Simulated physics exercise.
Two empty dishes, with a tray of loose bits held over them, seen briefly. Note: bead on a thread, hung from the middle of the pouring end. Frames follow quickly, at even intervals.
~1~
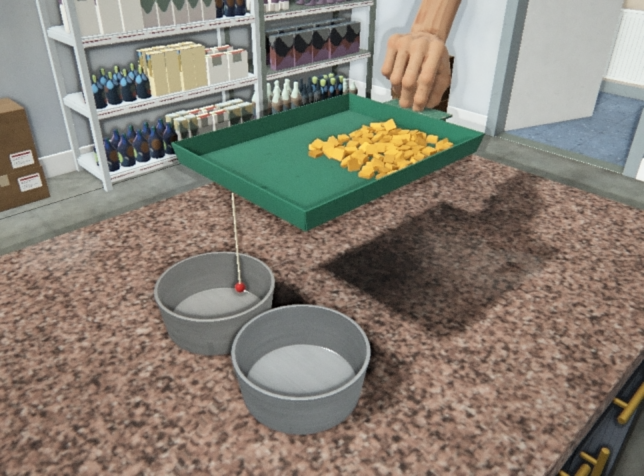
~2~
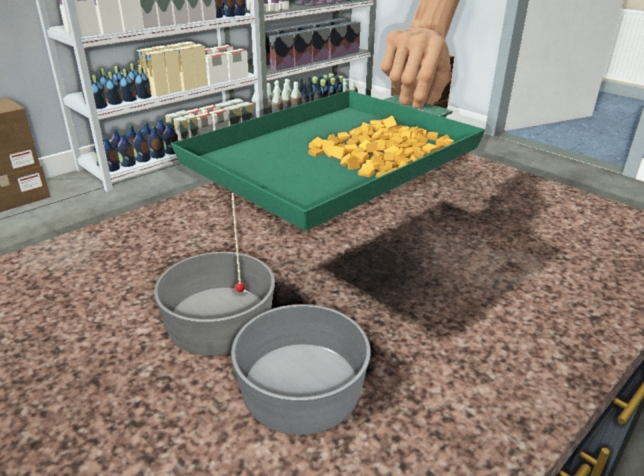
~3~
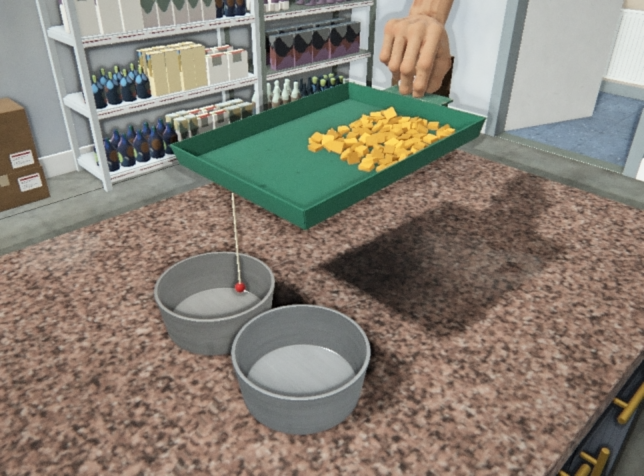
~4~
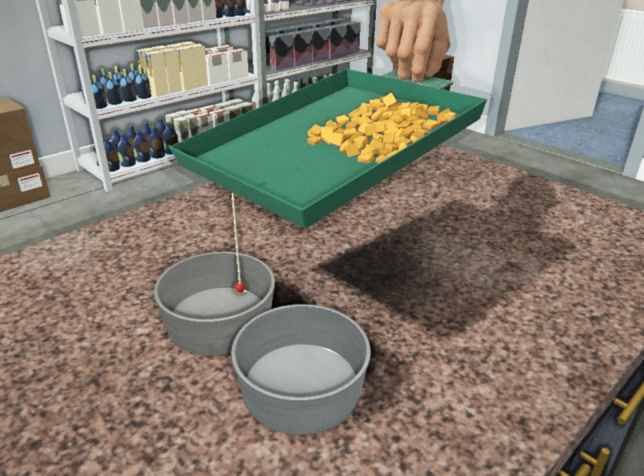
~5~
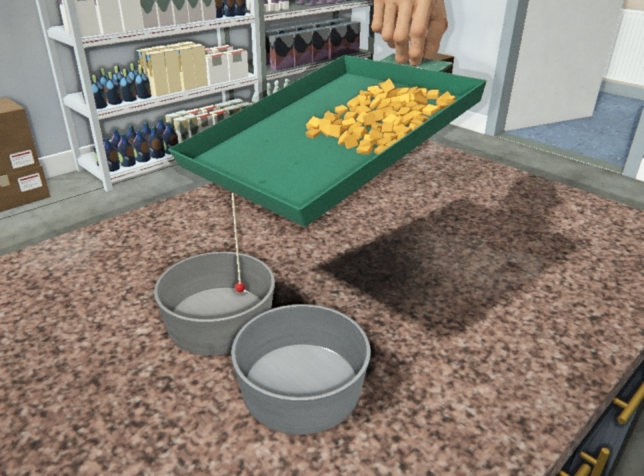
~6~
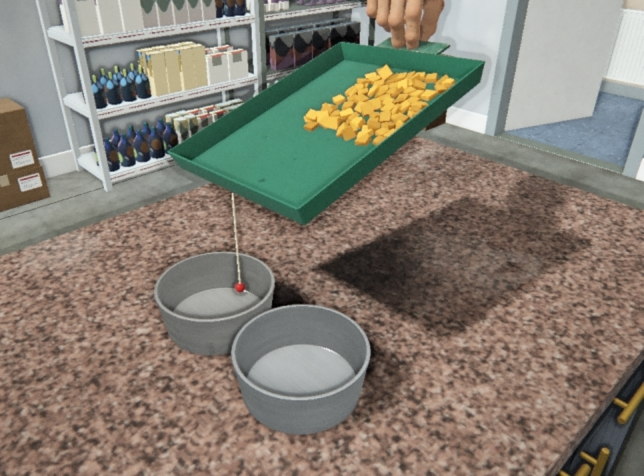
A hand steadily raising the far end of a green tray of small orange crackers above two empty grey dishes.
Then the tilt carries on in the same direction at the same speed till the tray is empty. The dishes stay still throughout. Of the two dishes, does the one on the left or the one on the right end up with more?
Short answer, the left dish, that's where more goes.
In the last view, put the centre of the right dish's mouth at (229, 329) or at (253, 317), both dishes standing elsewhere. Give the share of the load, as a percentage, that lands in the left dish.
The first position comes out at 40 per cent, the other at 40 per cent.
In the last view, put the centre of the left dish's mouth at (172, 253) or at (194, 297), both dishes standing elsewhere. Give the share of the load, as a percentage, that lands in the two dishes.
Close to 60 per cent, followed by close to 70 per cent.
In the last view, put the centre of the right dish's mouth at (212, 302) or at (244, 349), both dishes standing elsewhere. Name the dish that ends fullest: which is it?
The dish to the right; the dish to the left.
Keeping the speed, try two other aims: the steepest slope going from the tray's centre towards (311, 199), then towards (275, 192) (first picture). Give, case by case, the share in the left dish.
Case one near 0 %; case two near 0 %.
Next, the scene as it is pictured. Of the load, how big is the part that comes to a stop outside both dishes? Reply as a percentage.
40 per cent.
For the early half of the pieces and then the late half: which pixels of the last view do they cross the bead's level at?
Around (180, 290) first; around (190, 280) second.
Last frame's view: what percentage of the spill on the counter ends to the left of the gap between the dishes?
I'd guess close to 100 %.
Soon after the last picture, tray tipped steeply; all on the tray.
A little later, tray tipped right over; about two thirds on the tray; a small part in the left dish; about a quarter outside both.
Later still, tray tipped past a quarter turn; a stray few in the right dish; about half in the left dish; about a third outside both.
At rest, tray tipped past a quarter turn; a stray few in the right dish; about half in the left dish; about a third outside both.
